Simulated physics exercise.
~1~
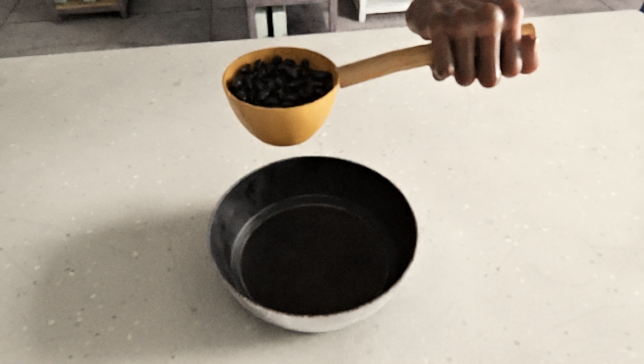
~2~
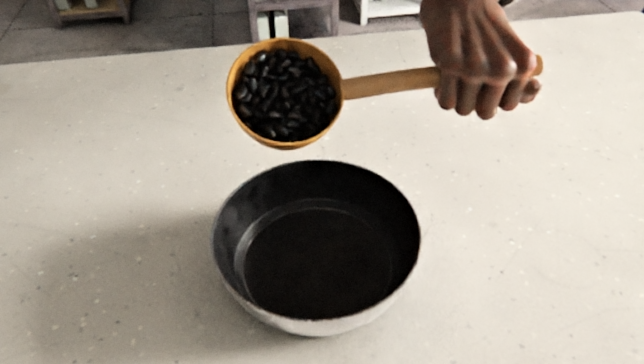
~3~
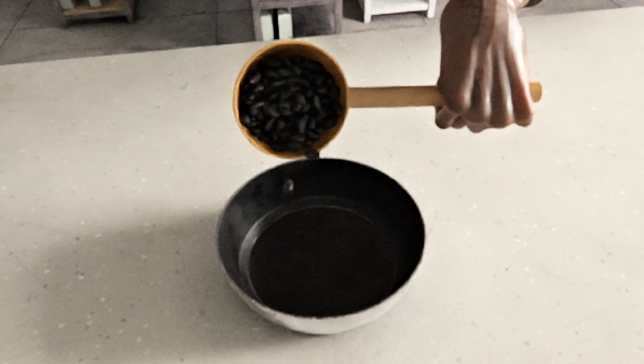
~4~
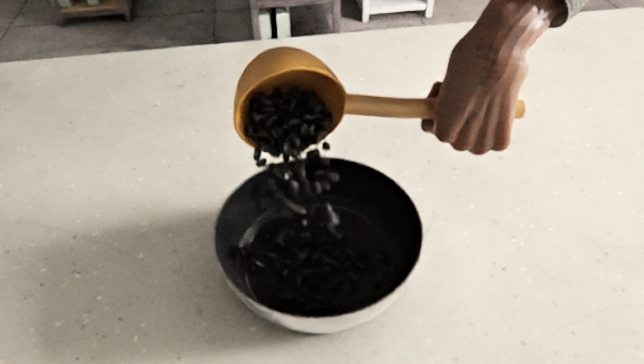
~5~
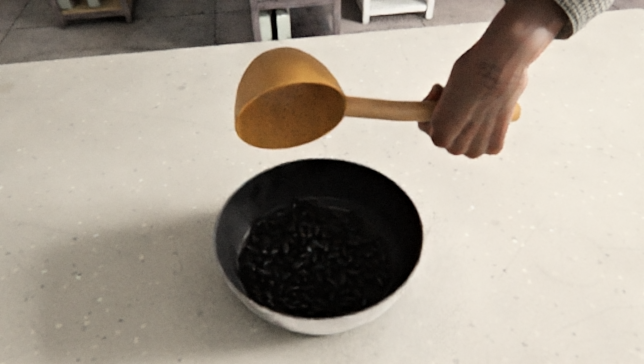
On a pale speckled countertop, seen from above at a slant with a slight sway, a round pan with a dark inside and a light outer wall stands near the middle. Above it, a hand reaching in from the upper right holds a yellow-orange ladle filled with black beans. The hand turns the ladle steadily, tipping its bowl toward the viewer until the beans reach the rim. A few slip out first, then a thick stream drops into the pan. Finally the ladle hangs tilted and empty over the pan, and the beans lie spread across its bottom.
